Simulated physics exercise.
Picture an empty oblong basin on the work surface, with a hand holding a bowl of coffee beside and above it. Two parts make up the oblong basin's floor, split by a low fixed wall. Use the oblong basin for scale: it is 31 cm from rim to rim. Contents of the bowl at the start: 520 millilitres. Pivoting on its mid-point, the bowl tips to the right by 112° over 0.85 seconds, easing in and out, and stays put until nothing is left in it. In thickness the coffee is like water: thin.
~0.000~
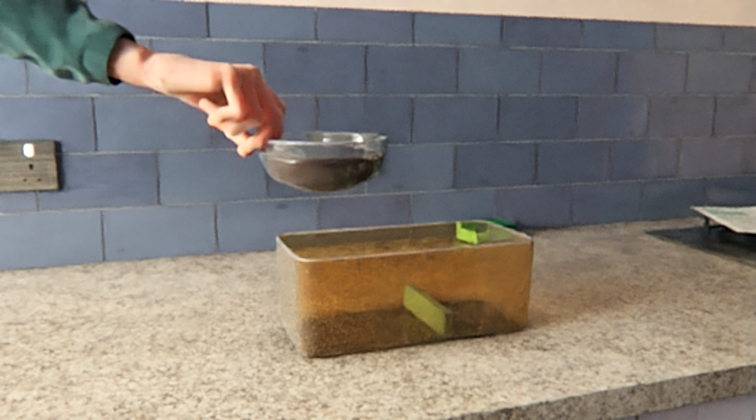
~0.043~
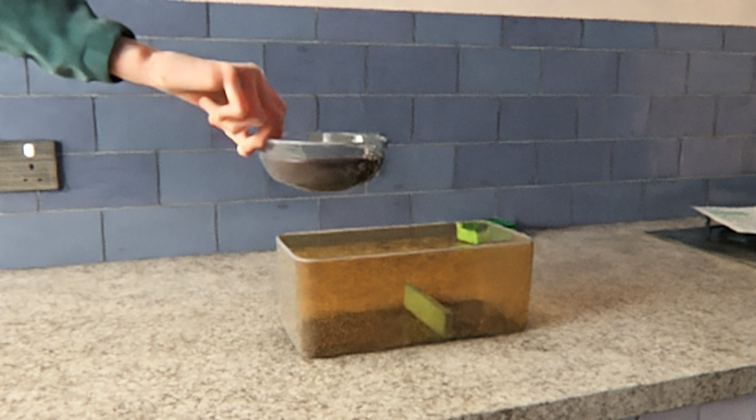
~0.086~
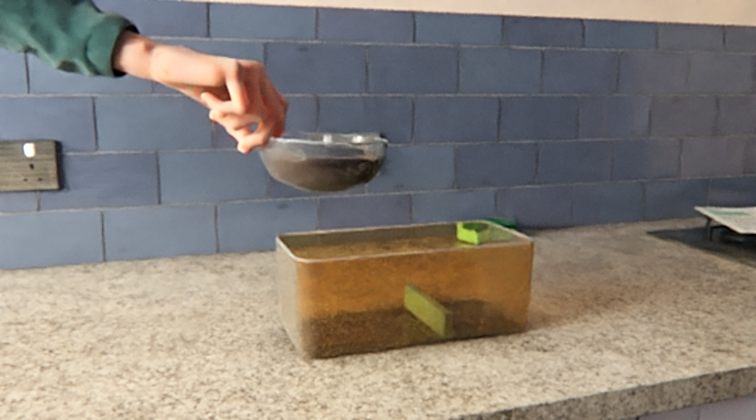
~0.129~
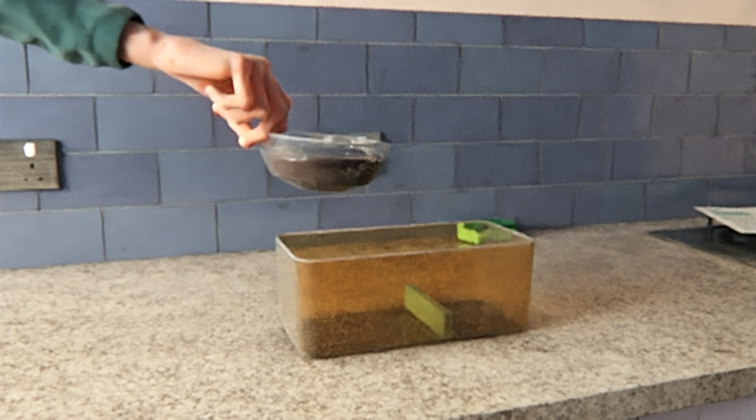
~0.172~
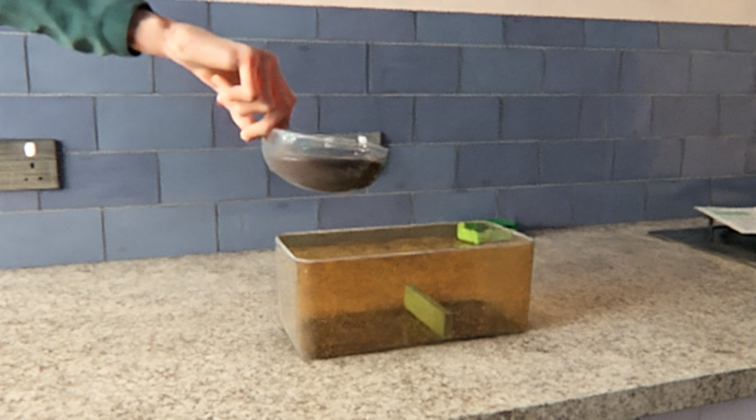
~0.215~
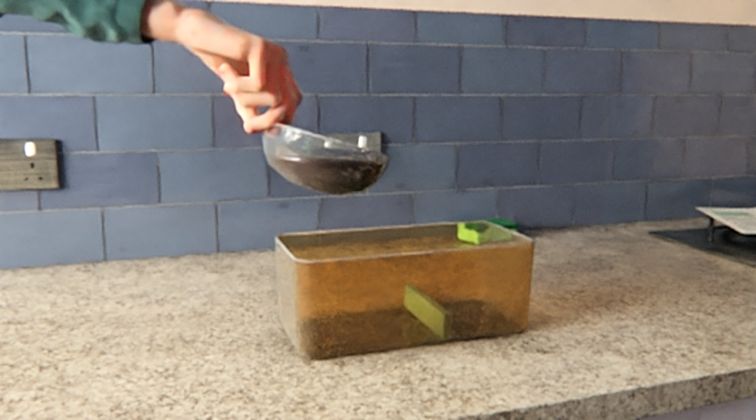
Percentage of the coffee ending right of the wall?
24 per cent.
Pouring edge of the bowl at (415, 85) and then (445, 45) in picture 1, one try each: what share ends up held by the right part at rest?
65 and 65 %.
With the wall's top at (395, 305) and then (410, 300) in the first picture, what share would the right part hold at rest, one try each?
Respectively close to 70 and 50 %.
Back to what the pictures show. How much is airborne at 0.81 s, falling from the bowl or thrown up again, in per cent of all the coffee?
About 2 percent.
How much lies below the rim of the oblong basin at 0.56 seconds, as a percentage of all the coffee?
I reckon close to 46 percent of it.
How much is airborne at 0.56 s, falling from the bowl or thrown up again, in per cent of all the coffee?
About 34 per cent.
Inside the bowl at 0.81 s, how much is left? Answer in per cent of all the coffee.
Close to 0 percent of the total.
Then, 0.56 s in, the tilt is 82° and 20 per cent is still to pour, 34 is left of the wall and 13 right of it.
Then, 0.81 s in, the tilt is 111° and 0 per cent is still to pour, 74 is left of the wall and 23 right of it.
Then, 1.07 s in, the tilt is 112° and 0 per cent is still to pour, 74 is left of the wall and 24 right of it.
Then, 1.35 s in, the tilt is 112° and 0 per cent is still to pour, 74 is left of the wall and 25 right of it.
Finally, 74 per cent lies left of the wall, 24 right of it and 2 outside.
